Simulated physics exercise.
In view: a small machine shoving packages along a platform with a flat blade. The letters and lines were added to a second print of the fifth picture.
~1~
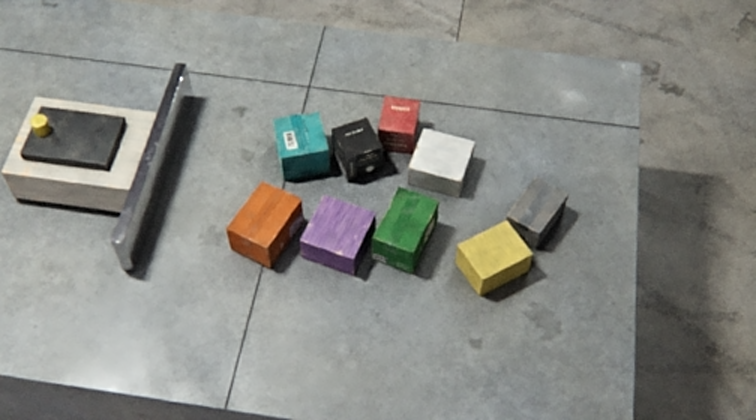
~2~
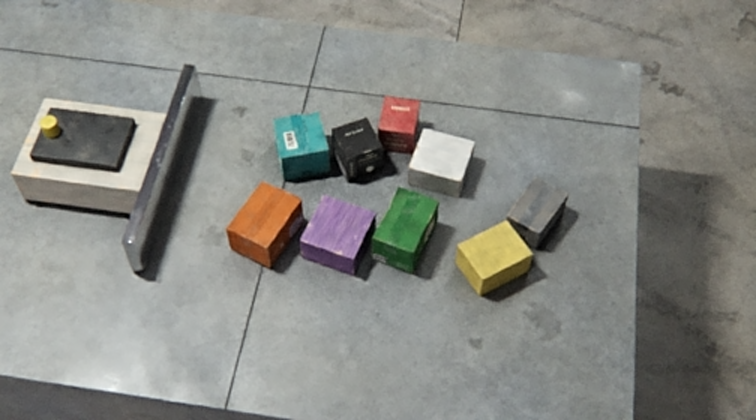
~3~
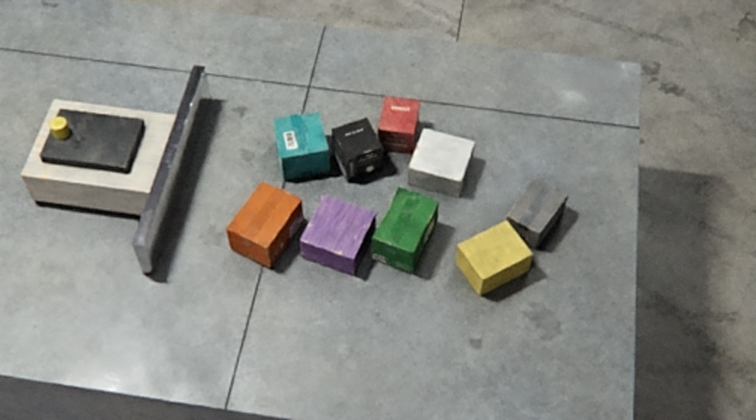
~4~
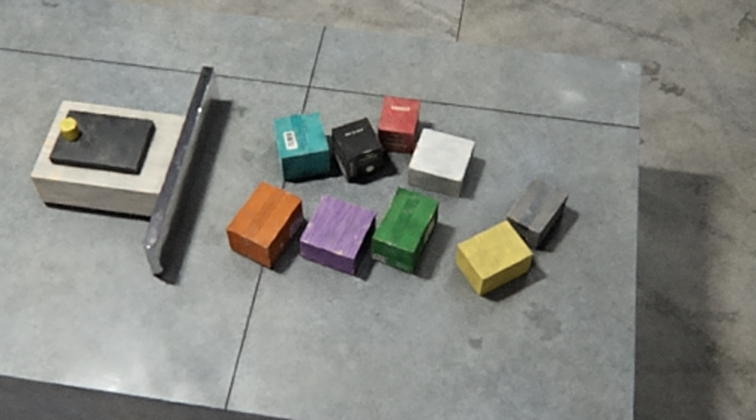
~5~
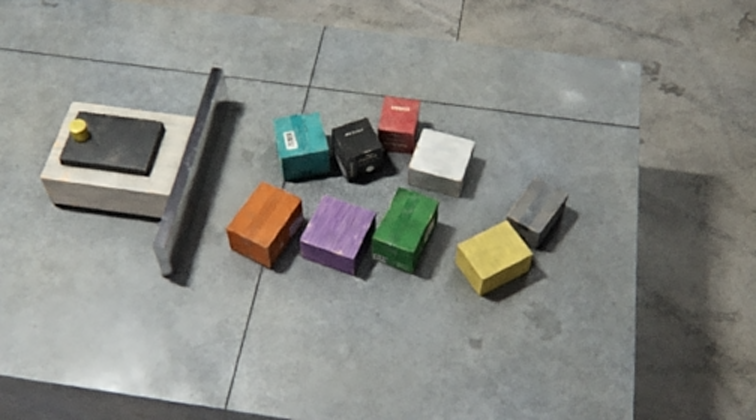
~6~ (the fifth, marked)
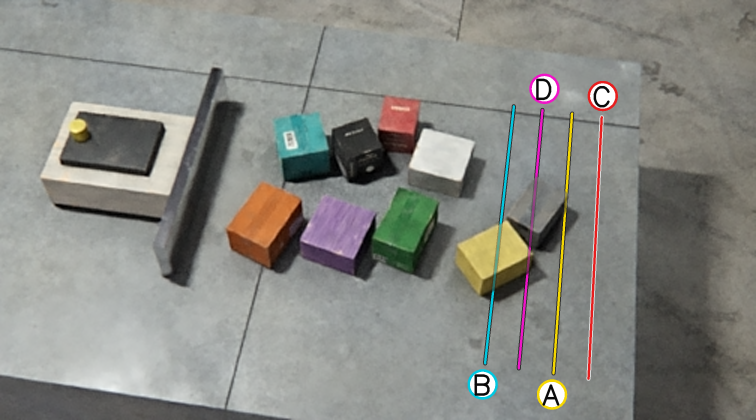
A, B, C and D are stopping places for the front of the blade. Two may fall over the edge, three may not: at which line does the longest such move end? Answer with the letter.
Stop at B.
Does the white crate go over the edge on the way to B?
No.
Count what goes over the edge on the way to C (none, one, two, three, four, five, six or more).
In all, six or more.
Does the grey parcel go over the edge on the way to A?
By then, yes.
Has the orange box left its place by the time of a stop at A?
Yes.
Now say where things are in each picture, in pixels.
In the first picture, turquoise parcel (301, 146); white crate (441, 163); purple crate (339, 235).
In the second picture, robot (90, 139); yellow crate (494, 258).
In the third picture, robot (99, 140); red box (399, 125).
In the fourth picture, robot (109, 141); black box (357, 150).
In the fifth picture, robot (119, 143); turquoise parcel (301, 146); white crate (441, 163); purple crate (339, 235).
On the marked copy, A at (564, 233); B at (501, 224); C at (596, 237); D at (532, 228).
With B. Early on, robot (228, 157); red box (409, 126); white crate (450, 165).
Further on, robot (337, 171); yellow crate (597, 276); grey parcel (582, 214).
At the end, robot (425, 183); grey parcel over the edge; yellow crate over the edge; two fallen.
As for the rest, A drops five; C drops six; D drops four.
